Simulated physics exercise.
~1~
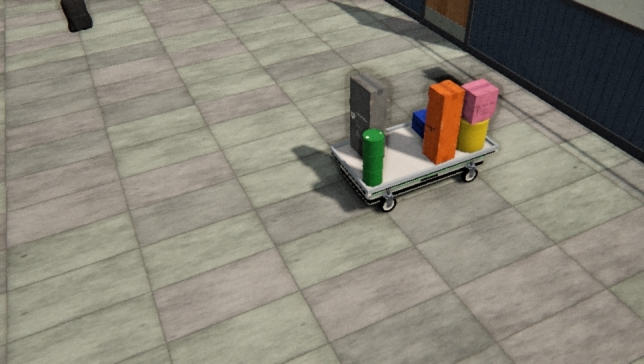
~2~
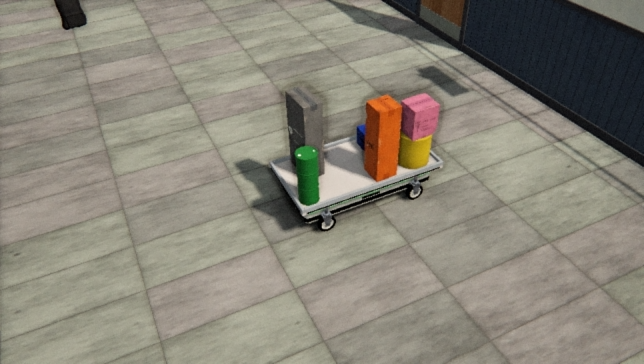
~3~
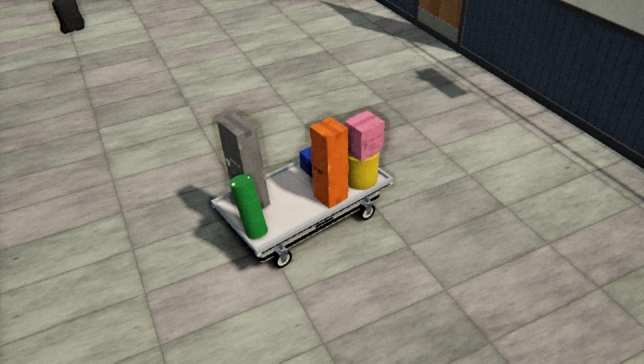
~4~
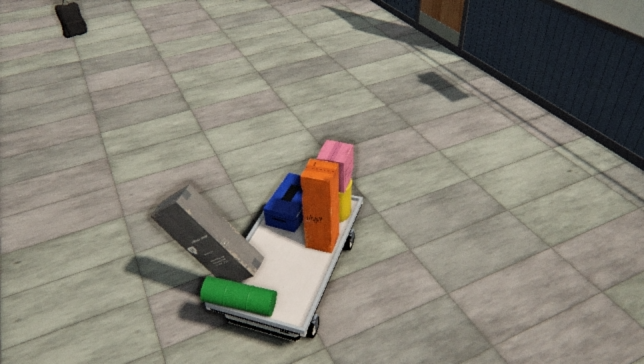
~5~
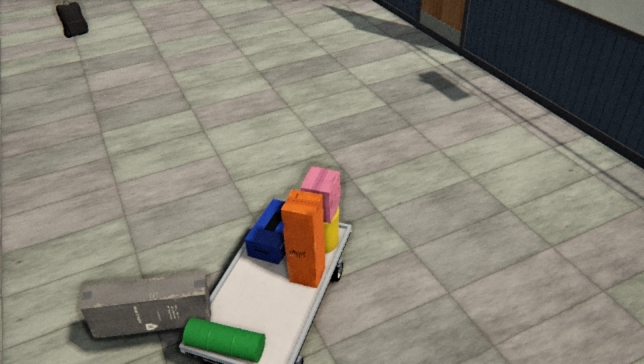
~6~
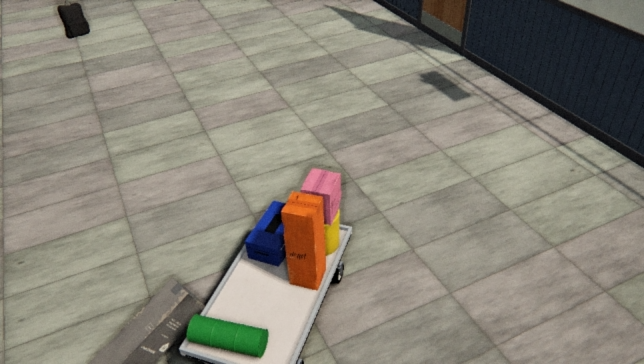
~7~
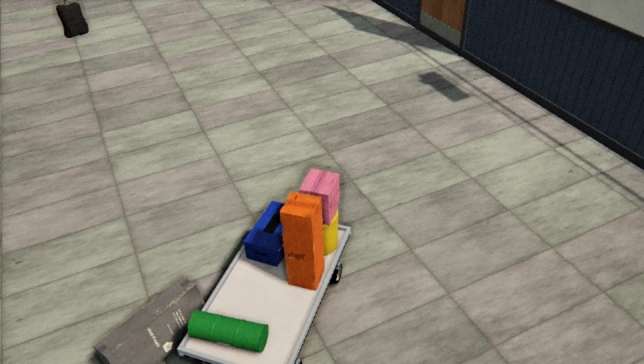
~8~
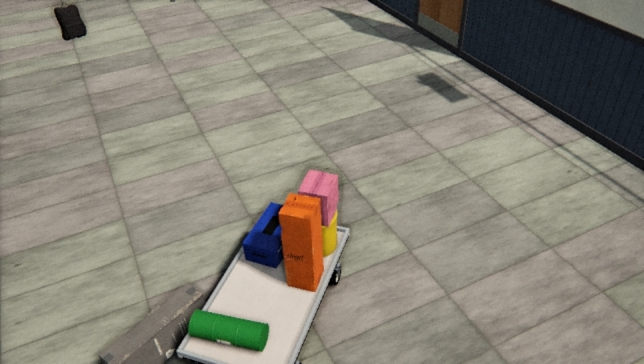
A tall grey box tips off a low white wheeled cart as it rolls across a pale tiled floor beside a dark blue wall, seen from above. The cart also carries a green canister near the grey box, an orange box, a blue toolbox, and a pink box by a yellow pail. It moves left and toward the viewer, then swings round as the canister leans and falls flat on the deck. The grey box topples over the left edge onto the floor. The cart stops, with the grey box lying beside it, the canister on its side, and the orange and pink boxes still upright.
